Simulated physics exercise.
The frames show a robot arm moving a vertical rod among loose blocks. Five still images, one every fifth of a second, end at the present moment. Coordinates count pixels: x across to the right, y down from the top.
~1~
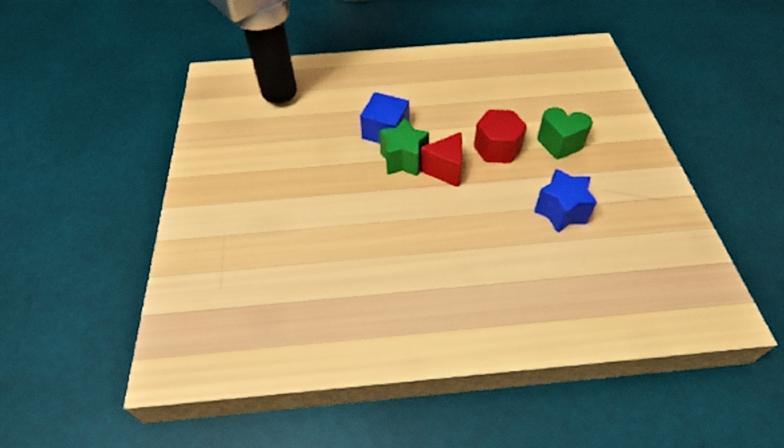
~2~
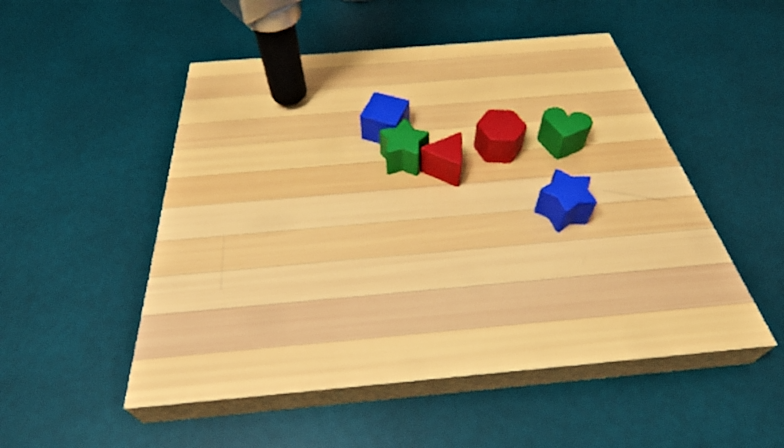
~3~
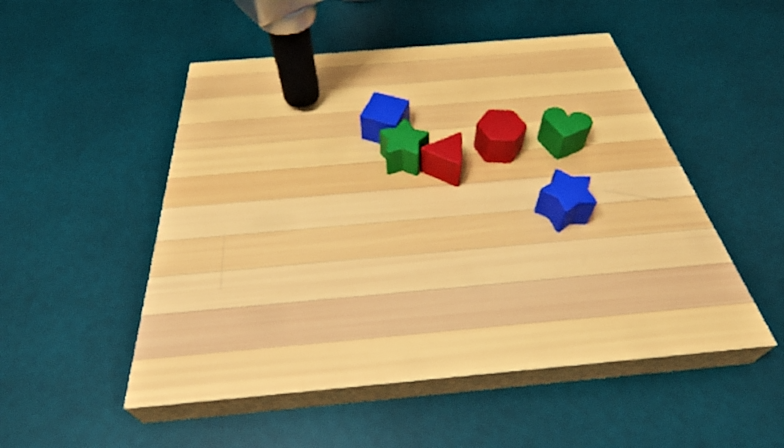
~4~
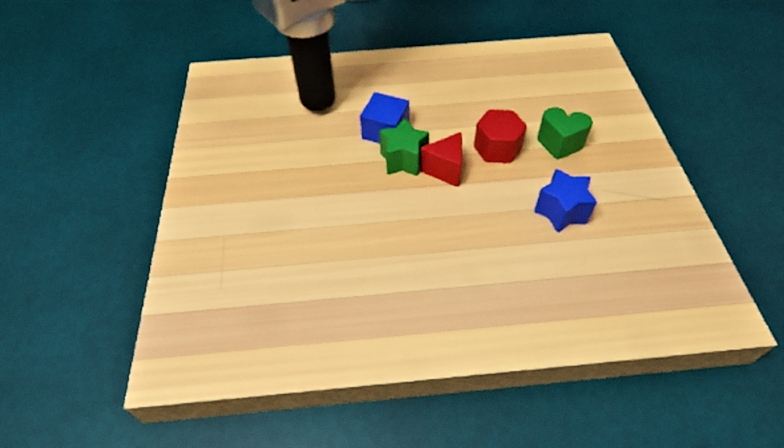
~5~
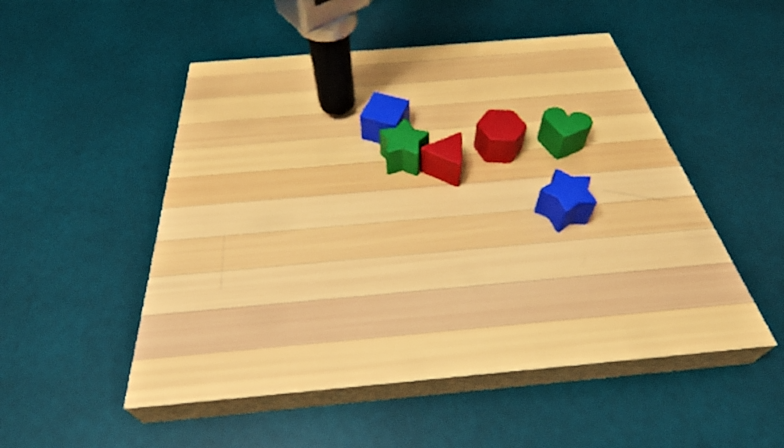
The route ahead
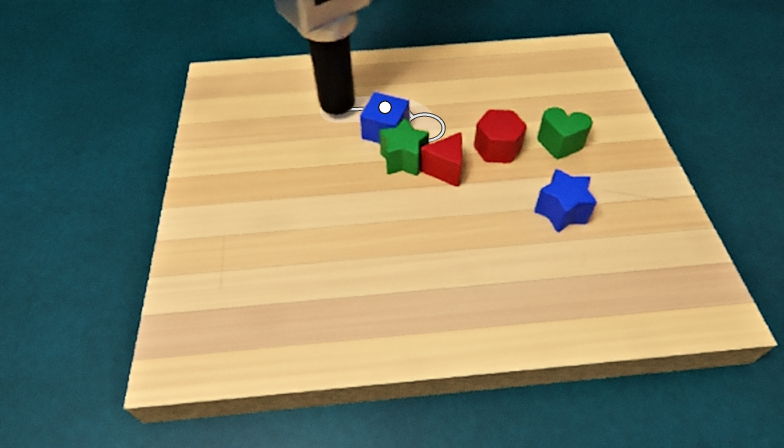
Robot arm sliding a black vertical rod slowly right across a wooden board, nearing a blue block among still coloured blocks.
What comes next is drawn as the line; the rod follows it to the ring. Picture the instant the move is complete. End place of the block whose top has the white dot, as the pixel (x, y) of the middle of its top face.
I expect it at (426, 133).
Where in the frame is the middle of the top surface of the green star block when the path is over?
Pixel (405, 161).
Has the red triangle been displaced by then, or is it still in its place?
It is no longer where it was.
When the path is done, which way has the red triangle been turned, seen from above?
The red triangle rotates counterclockwise.
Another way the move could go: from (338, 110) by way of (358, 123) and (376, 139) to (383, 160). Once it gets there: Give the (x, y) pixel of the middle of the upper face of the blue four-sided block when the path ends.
Put as a pixel place, it's (420, 114).
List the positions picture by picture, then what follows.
In the first frame, tip of the rod at (279, 93), middles of tops, blue four-sided block at (385, 107), green star block at (404, 136), red triangle at (447, 147), red hexagonal block at (502, 124).
In the second frame, rod at (289, 94), nothing pushed.
In the third frame, rod at (302, 97), nothing pushed.
In the fourth frame, rod at (318, 100), nothing pushed.
In the fifth frame, rod at (337, 104), blue four-sided block at (385, 107), green star block at (404, 136), red triangle at (447, 147), red hexagonal block at (502, 124).
The line goes from (338, 110) by way of (371, 109) and (403, 111) to (425, 128); the dot is on the blue four-sided block.
On the path given first. One third of the way, rod at (371, 102); blue four-sided block at (391, 108), turned 20° clockwise.
Two thirds of the way, rod at (403, 105); blue four-sided block at (410, 113), turned 60° clockwise; green star block at (407, 144), turned 20° clockwise; red triangle at (449, 150), turned 15° anticlockwise.
At the end, rod at (425, 121); blue four-sided block at (426, 133), turned 80° clockwise; green star block at (405, 161), turned 50° clockwise; red triangle at (454, 157), turned 35° anticlockwise; red hexagonal block unmoved.
